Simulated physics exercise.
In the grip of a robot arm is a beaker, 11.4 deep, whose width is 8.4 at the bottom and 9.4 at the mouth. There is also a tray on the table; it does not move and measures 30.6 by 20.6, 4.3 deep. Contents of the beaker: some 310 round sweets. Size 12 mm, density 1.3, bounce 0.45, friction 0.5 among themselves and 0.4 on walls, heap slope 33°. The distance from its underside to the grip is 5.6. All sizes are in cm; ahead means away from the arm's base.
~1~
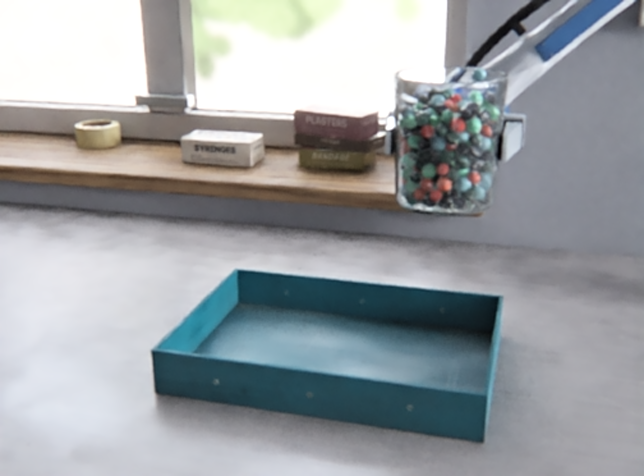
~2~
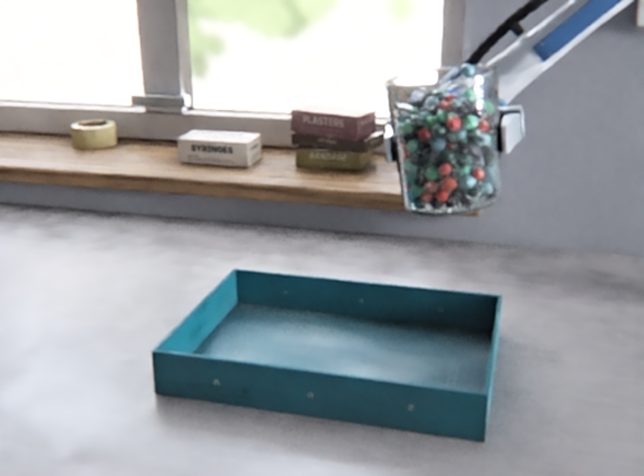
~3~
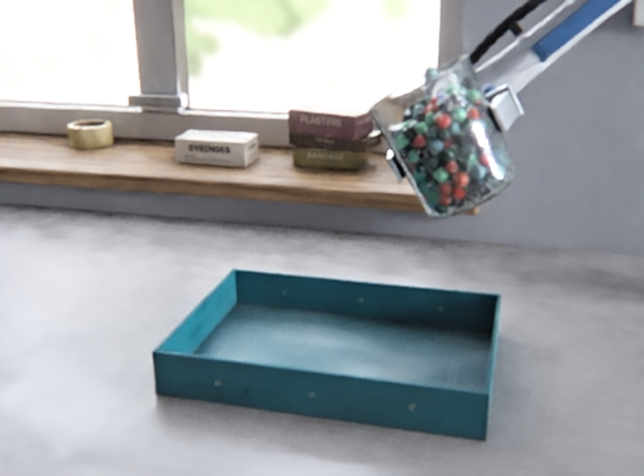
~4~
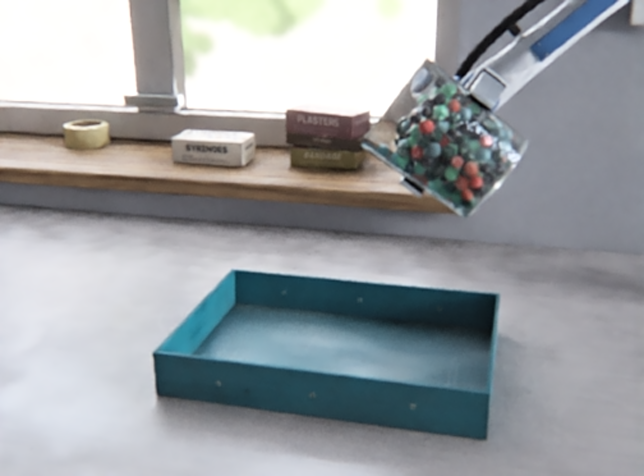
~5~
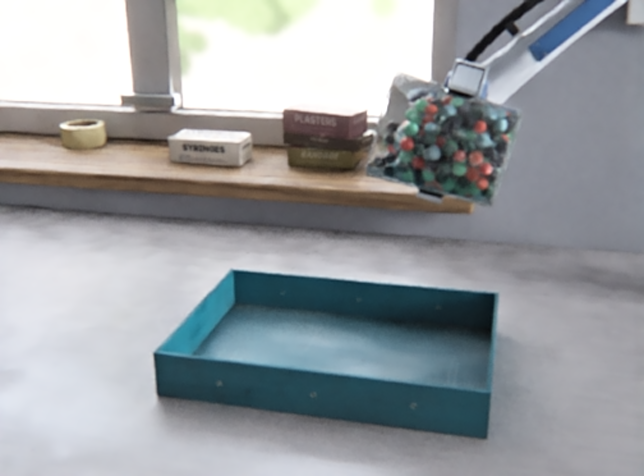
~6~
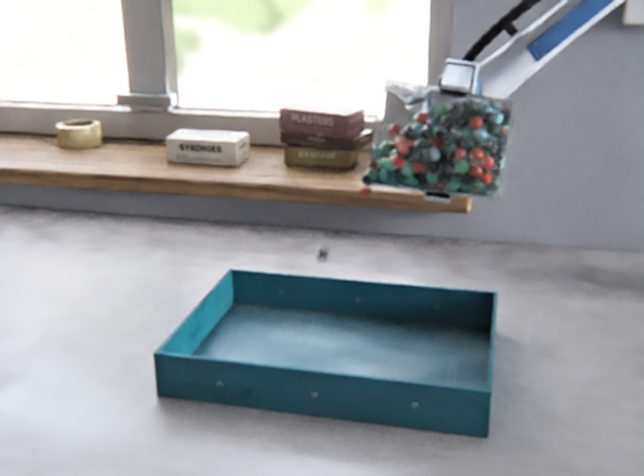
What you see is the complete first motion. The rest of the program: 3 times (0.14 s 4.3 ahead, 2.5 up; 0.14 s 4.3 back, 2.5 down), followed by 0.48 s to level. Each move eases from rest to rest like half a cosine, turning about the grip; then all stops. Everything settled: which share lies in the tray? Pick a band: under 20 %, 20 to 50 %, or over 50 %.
Over 50 %.
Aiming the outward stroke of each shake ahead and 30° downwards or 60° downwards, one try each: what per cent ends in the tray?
First try about 60 %, second try about 30 %.
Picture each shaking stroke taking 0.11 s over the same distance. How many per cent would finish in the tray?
It would be some 90 %.
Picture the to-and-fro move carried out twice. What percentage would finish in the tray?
80 per cent or so.
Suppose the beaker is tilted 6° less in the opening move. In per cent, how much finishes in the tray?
Some 75 per cent.
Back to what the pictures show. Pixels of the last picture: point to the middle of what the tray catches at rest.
Centre estimate: Around (270, 344).
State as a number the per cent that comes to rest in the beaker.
15 percent.
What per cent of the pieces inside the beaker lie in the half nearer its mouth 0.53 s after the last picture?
That share comes to roughly 90 percent.
Then, 0.53 s after the last picture, tilted 84° forward, highest piece 23 above the table; 168 in the tray, 99 in the beaker, 39 in flight or on a rim.
Then, 1.06 s after the last picture, tilted 49° forward, highest piece 24 above the table; 264 in the tray, 39 in the beaker, 1 on the table or floor, 2 in flight or on a rim.
Then, 1.52 s after the last picture, level, highest piece 23 above the table; 266 in the tray, 39 in the beaker, 1 on the table or floor.
Then, 2.57 s after the last picture, level, highest piece 23 above the table; 266 in the tray, 39 in the beaker, 1 on the table or floor.
Final count, 266 in the tray, 39 in the beaker, 1 on the table or floor. That is 87 % in the tray.
